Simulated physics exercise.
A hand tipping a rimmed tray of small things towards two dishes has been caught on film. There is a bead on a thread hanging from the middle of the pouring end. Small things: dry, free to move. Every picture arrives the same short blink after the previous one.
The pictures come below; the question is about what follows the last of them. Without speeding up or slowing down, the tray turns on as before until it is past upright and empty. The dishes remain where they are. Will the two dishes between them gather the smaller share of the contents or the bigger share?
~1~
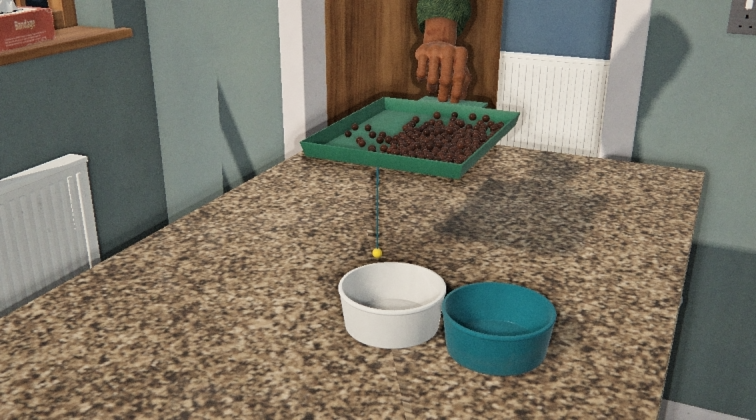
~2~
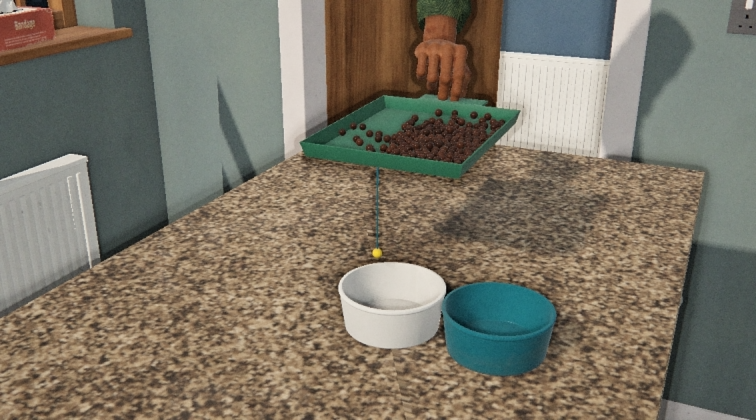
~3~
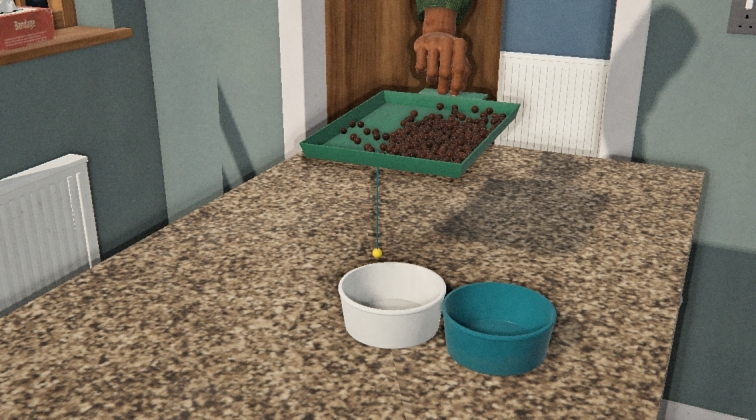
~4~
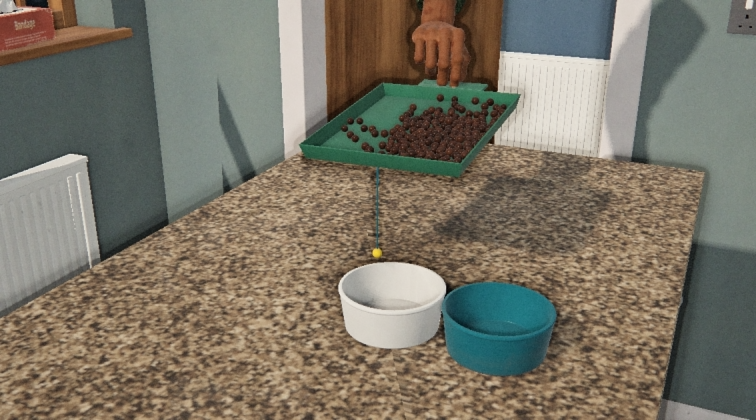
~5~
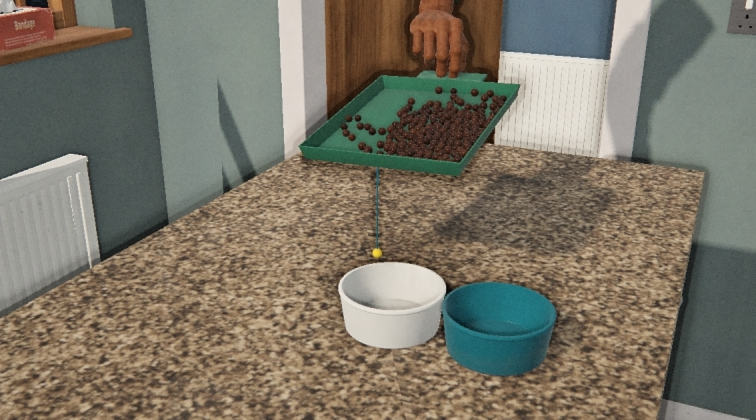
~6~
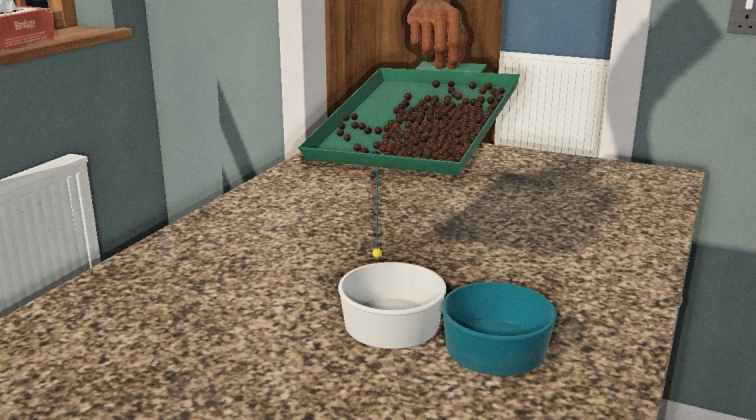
Between them the dishes gather the smaller share.
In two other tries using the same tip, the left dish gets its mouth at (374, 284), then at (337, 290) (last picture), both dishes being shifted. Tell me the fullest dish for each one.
First try: The left-side dish; second try: The left-side dish.
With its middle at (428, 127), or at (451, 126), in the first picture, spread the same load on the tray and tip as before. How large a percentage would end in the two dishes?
Estimate: 20 % first, 20 % second.
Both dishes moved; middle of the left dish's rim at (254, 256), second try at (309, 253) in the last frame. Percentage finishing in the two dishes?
90 %, then 70 %.
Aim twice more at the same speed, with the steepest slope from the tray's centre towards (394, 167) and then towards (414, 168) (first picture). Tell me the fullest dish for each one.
Outcome one: The left side; outcome two: The left side.
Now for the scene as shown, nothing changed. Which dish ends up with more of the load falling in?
Noted: Left of the pair.
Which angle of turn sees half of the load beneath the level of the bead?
That would be about 75 degrees from level.
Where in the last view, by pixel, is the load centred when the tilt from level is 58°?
Look close to (367, 152) in the last picture.
Shortly afterwards, tray tipped steeply; the bulk on the tray; a little in the left dish; only a few outside both; a little in the air.
Next, tray tipped right over; near a third in the left dish; near two thirds outside both; only a few in the air.
Some moments later, tray tipped past a quarter turn; near a third in the left dish; near two thirds outside both.
In the end, tray tipped past a quarter turn; none at all in the right dish; near a third in the left dish; near two thirds outside both.
